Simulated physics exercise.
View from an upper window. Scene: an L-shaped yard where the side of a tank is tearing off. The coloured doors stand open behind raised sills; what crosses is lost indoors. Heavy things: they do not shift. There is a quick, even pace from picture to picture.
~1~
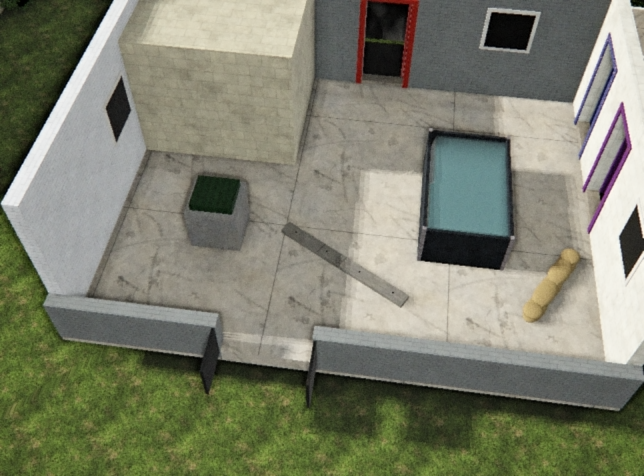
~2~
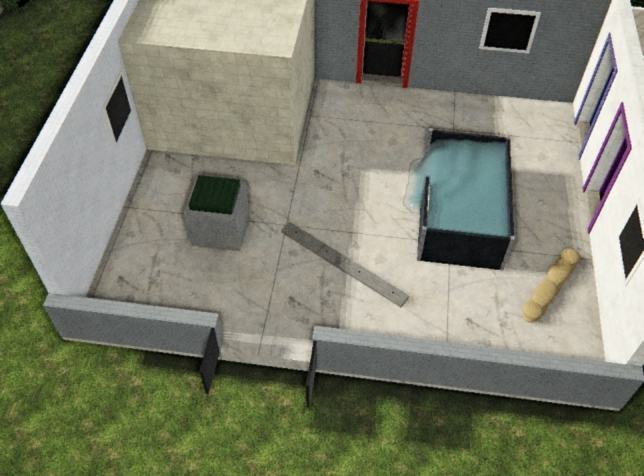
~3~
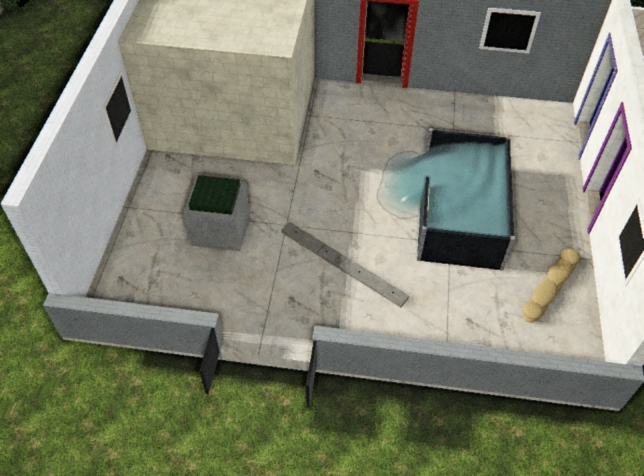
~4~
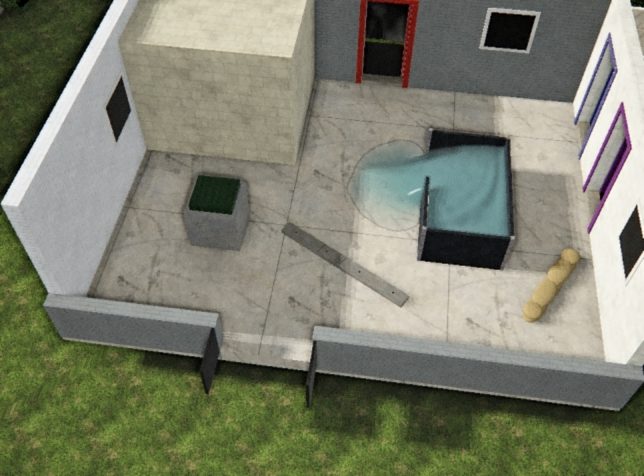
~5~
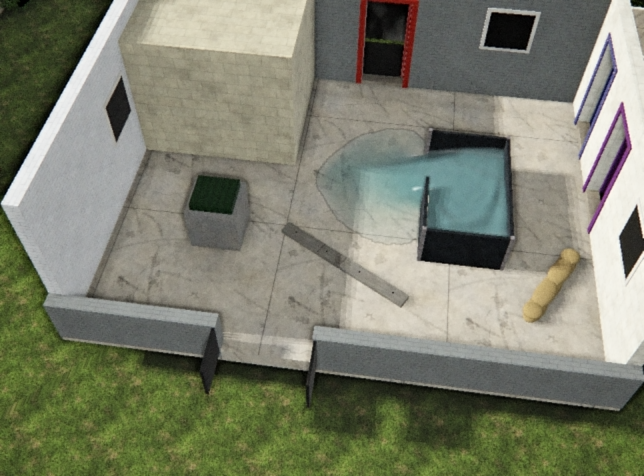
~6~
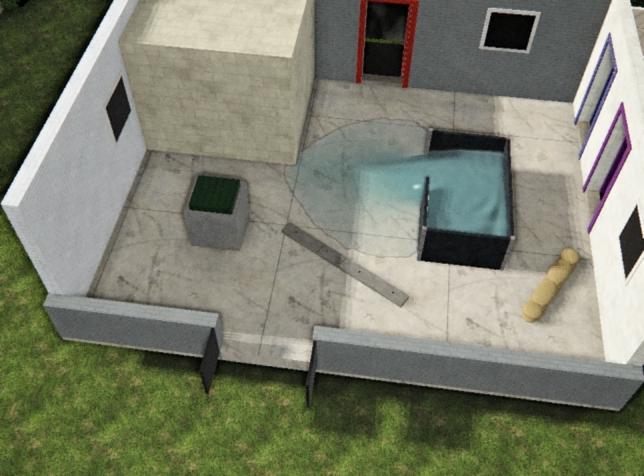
A dark-sided tank of blue water stood still in a walled yard, then its left side opened and water poured out, spreading left across the pale floor in a widening, rounded sheet.
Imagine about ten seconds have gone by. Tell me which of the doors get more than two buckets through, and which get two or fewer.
My prediction: The purple door counts as not over. The blue door counts as not over. The red door counts as over.
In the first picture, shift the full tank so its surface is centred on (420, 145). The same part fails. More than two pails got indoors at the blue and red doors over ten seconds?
The blue one passes that mark; the red one lets more in.
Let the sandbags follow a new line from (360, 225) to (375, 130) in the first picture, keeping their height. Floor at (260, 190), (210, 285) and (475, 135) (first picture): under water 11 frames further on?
In that order: Under water, not flooded, clear.
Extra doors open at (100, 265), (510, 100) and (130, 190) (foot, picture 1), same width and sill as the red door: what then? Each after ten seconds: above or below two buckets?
First falls short, then falls short, then tops the limit.
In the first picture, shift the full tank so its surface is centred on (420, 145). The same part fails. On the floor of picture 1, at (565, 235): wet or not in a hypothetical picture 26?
Untouched.
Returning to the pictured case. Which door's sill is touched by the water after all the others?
My answer is the purple-painted one.
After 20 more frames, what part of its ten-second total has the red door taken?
Approximately 40 in a hundred, I reckon.
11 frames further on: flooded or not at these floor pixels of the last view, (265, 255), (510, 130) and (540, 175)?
First spot submerged, second spot spared, third spot spared.
A moment on, water covers 30 % of the floor; the purple door not reached, the blue door not reached, the red door not reached.
Next, water covers 35 % of the floor; the purple door not reached, the blue door not reached, the red door under two buckets in.
Then, water covers 55 % of the floor; the purple door not reached, the blue door not reached, the red door over two buckets in.
Later, water covers 75 % of the floor; the purple door wet at the sill, nothing in, the blue door wet at the sill, nothing in, the red door over two buckets in.
In the end, water covers 95 % of the floor; the purple door wet at the sill, nothing in, the blue door under two buckets in, the red door over two buckets in.
